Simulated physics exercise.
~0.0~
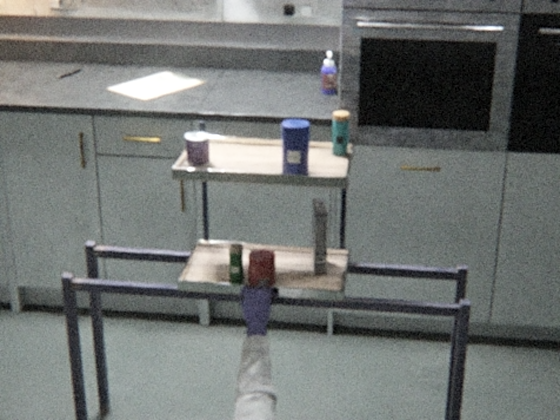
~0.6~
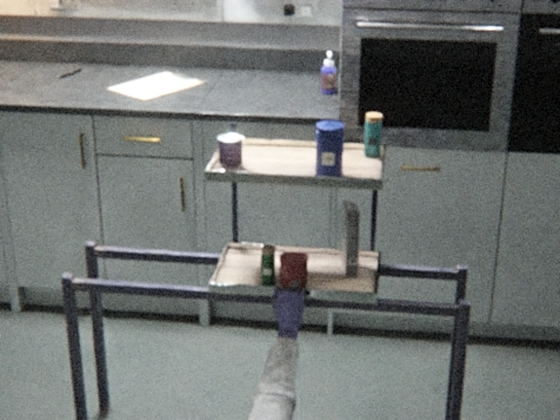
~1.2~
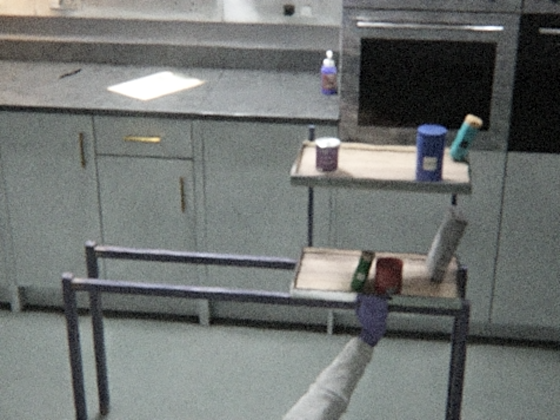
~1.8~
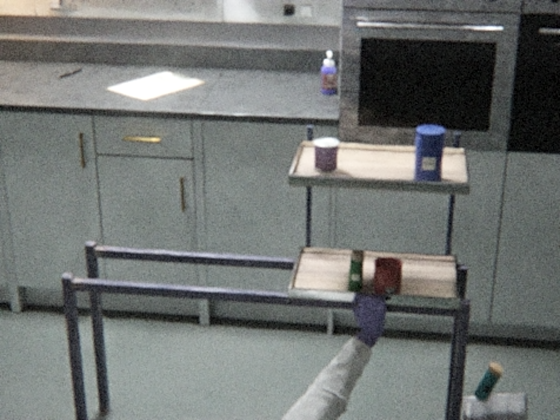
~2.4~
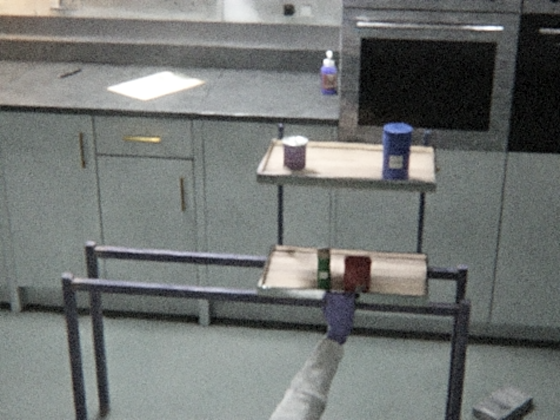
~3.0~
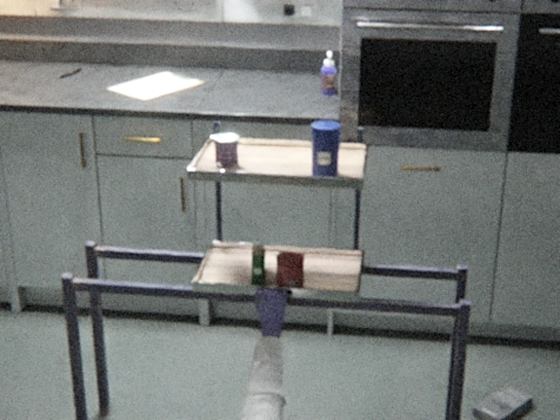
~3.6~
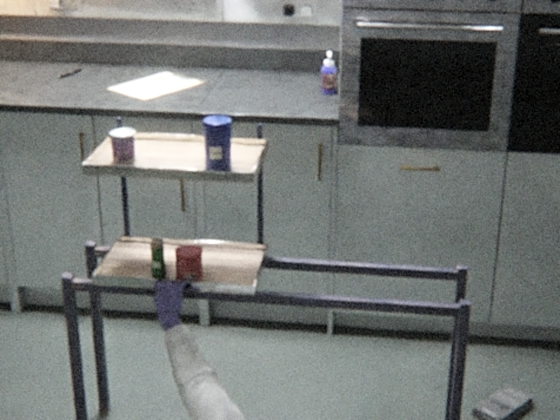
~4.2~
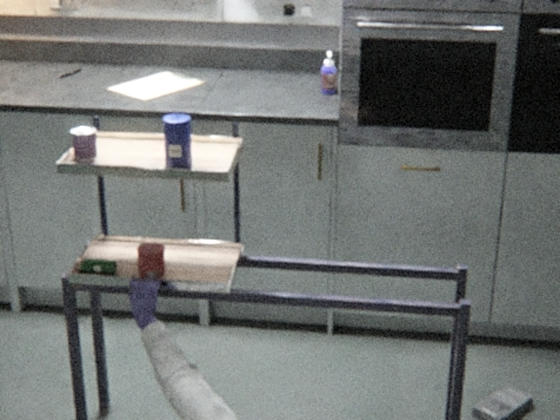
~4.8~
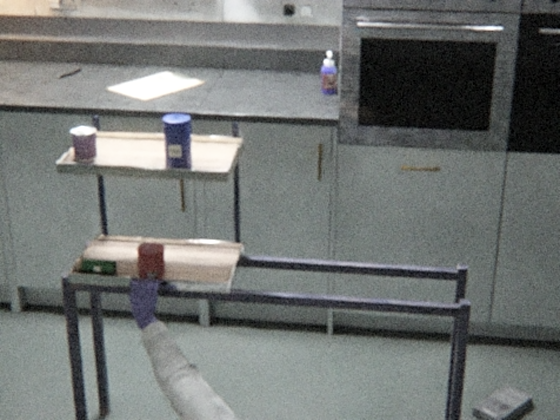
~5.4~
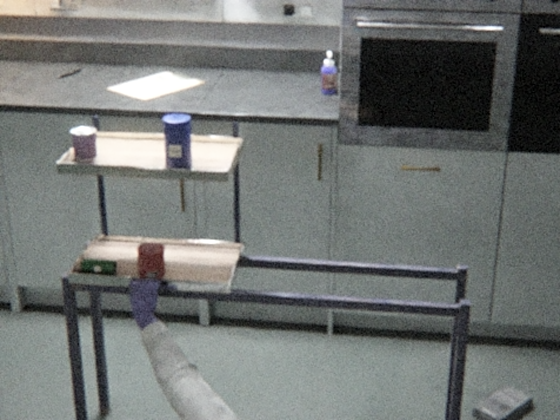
In the video, a gloved hand slides a two-level tray of containers right, and a turquoise shaker and grey packet tip and fall off; it then moves the tray left, where a green shaker topples and stays lying beside the upright red tin.
